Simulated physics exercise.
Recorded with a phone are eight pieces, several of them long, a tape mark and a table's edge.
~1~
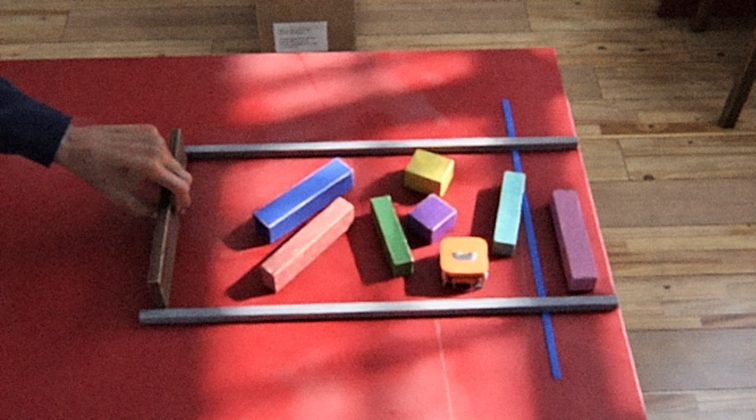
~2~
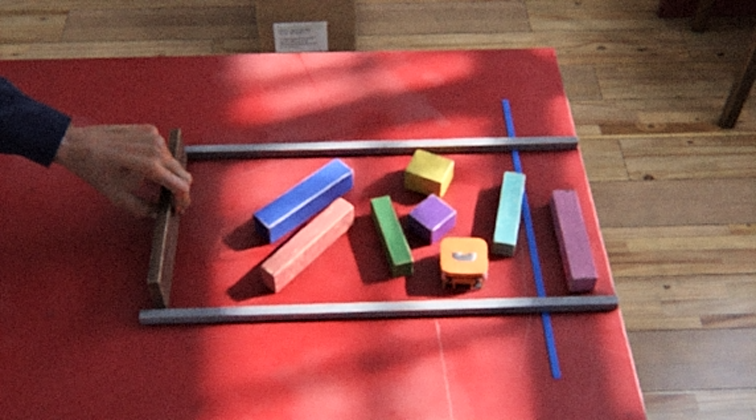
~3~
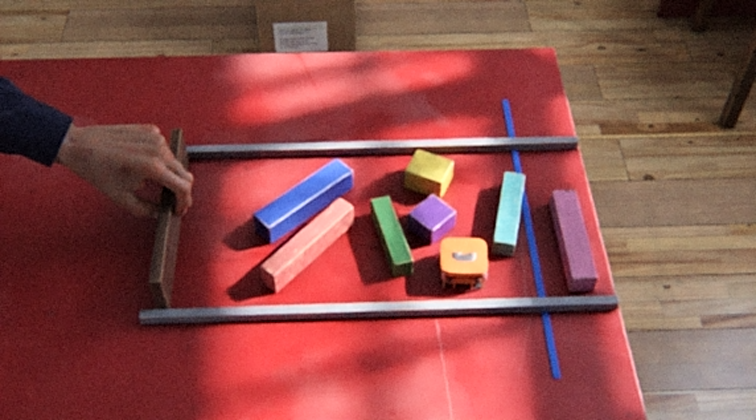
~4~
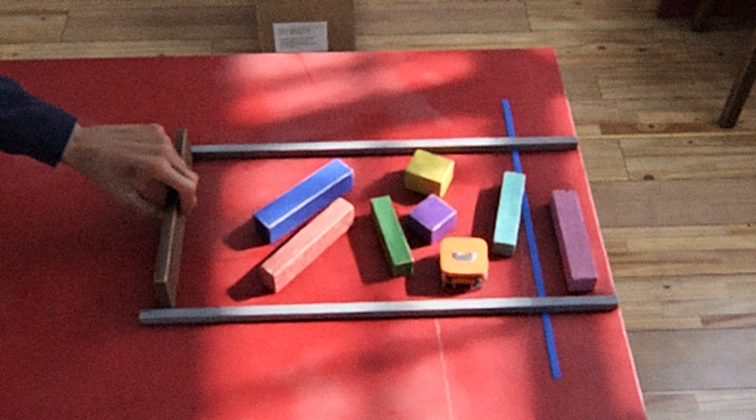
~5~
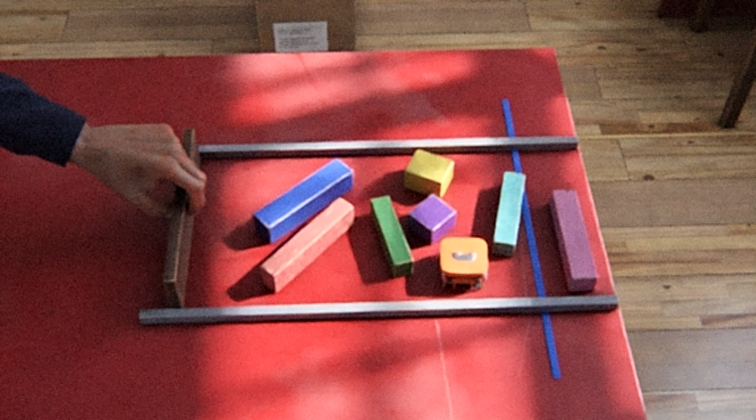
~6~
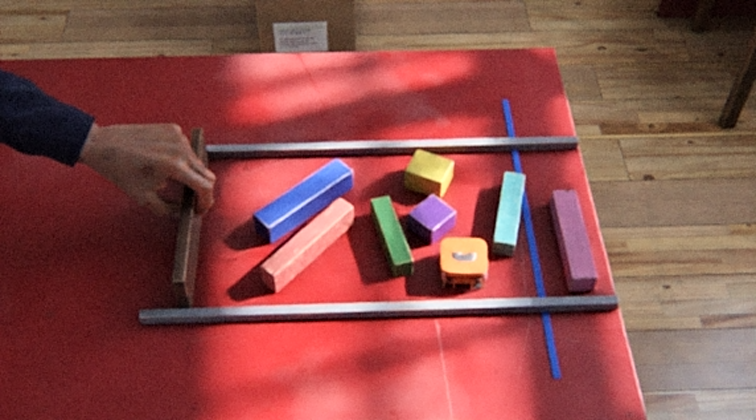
A hand in a dark sleeve grips an upright brown board at the left of a red table, seen from above with a wooden floor beyond. Between two dark rails lie blue, red, green and turquoise bars, yellow and purple blocks and an orange case, with a pink bar past the blue tape at right. The hand slides the board slightly rightward, while the pieces and camera stay still.
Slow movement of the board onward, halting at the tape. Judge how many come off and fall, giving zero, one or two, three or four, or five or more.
What drops is a group of three or four.
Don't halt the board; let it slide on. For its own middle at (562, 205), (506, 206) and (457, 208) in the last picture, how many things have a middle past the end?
6, 2, 0.
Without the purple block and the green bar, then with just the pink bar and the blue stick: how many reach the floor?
First 1, then 1.
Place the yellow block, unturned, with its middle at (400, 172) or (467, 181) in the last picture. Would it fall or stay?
Trial 1: Stays aboard; trial 2: Stays aboard.
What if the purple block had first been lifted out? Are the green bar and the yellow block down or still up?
Looking at each, the green bar holds its spot and the yellow block holds its spot.
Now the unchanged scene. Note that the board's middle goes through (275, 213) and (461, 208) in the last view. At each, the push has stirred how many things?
At the first place 2, at the second 8.
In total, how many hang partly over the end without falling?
1 overhanging.
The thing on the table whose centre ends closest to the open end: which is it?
Closest at the end: The orange case.
Soon after, none off yet; pink bar at rest near (573, 239); turquoise bar at rest near (509, 213); orange case at rest near (463, 264).
At rest, the number that fall off is three or four; fallen, purple block, turquoise bar and pink bar.
